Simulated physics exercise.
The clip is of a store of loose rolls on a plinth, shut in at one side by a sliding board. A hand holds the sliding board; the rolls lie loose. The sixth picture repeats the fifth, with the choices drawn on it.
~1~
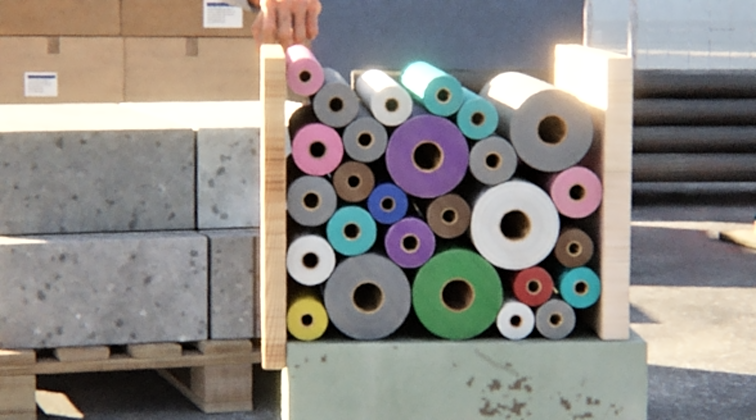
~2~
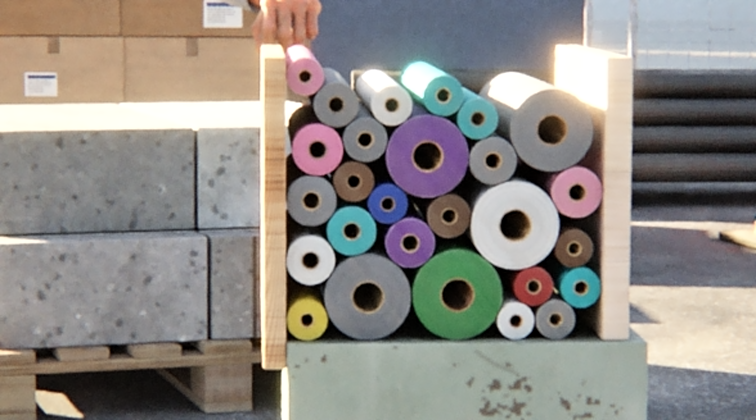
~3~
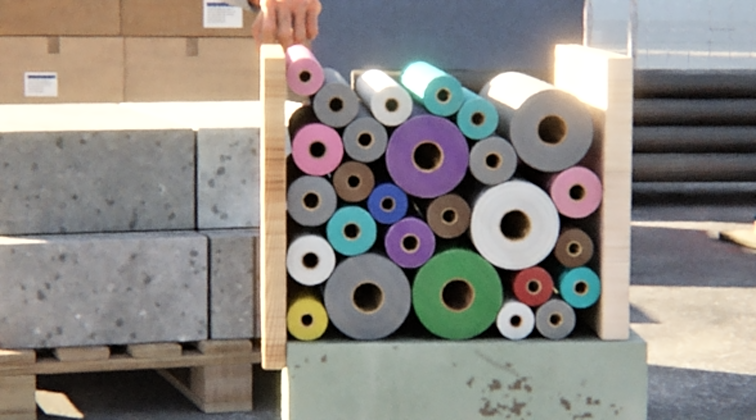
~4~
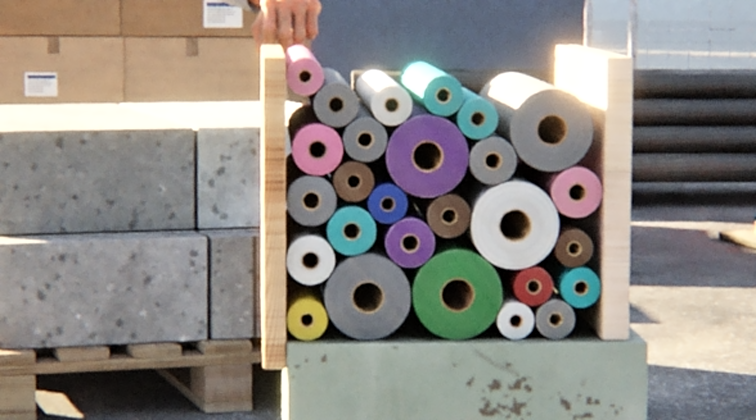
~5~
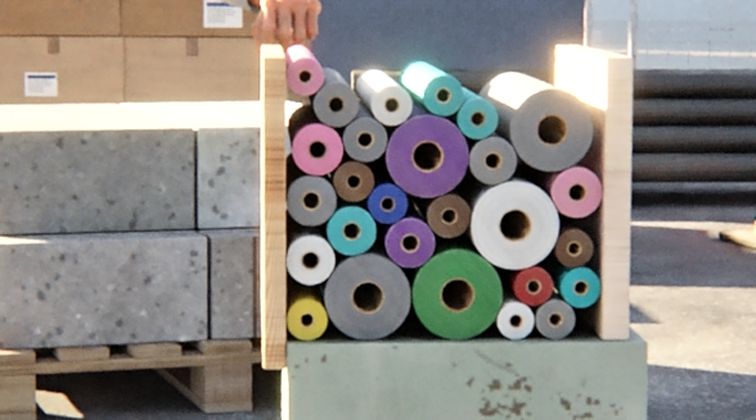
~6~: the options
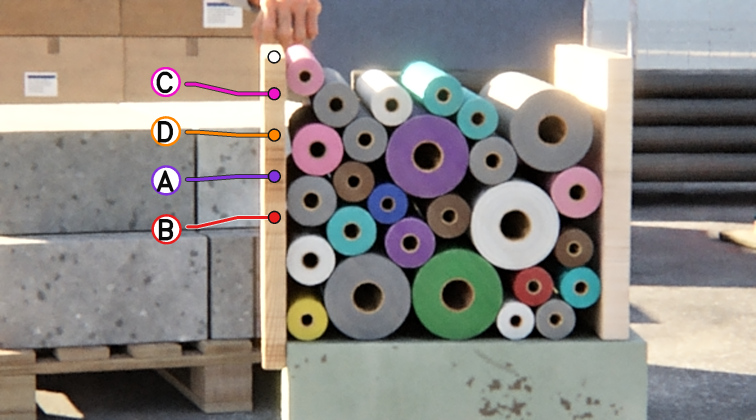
Nothing moves as a hand holds the board at the left of the stacked coloured rolls.
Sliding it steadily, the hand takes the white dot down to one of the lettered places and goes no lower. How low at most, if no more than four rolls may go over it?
Down to B.
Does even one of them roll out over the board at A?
Yes.
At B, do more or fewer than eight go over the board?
Fewer than eight.
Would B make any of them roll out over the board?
Yes, at B.
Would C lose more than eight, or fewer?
At C, fewer than eight.
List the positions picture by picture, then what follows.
A yellow roll (307, 320); a red roll (534, 287); a grey roll (312, 201), in the first picture.
A grey roll (312, 201); a brown roll (353, 181), in the second picture.
A grey roll (336, 104); a pink roll (305, 76), in the third picture.
Side board (273, 191); a yellow roll (307, 320), in the fourth picture.
A red roll (534, 287); a grey roll (312, 201); a brown roll (353, 181), in the fifth picture.
On the copy, A at (274, 176); B at (274, 217); C at (274, 94); D at (274, 135); the white dot at (274, 57).
On B. First, top of the board (285, 131).
Then, top of the board (285, 214).
Finally, top of the board (285, 216), three out over the board.
By contrast, A one out over the board; C none out over the board; D none out over the board.
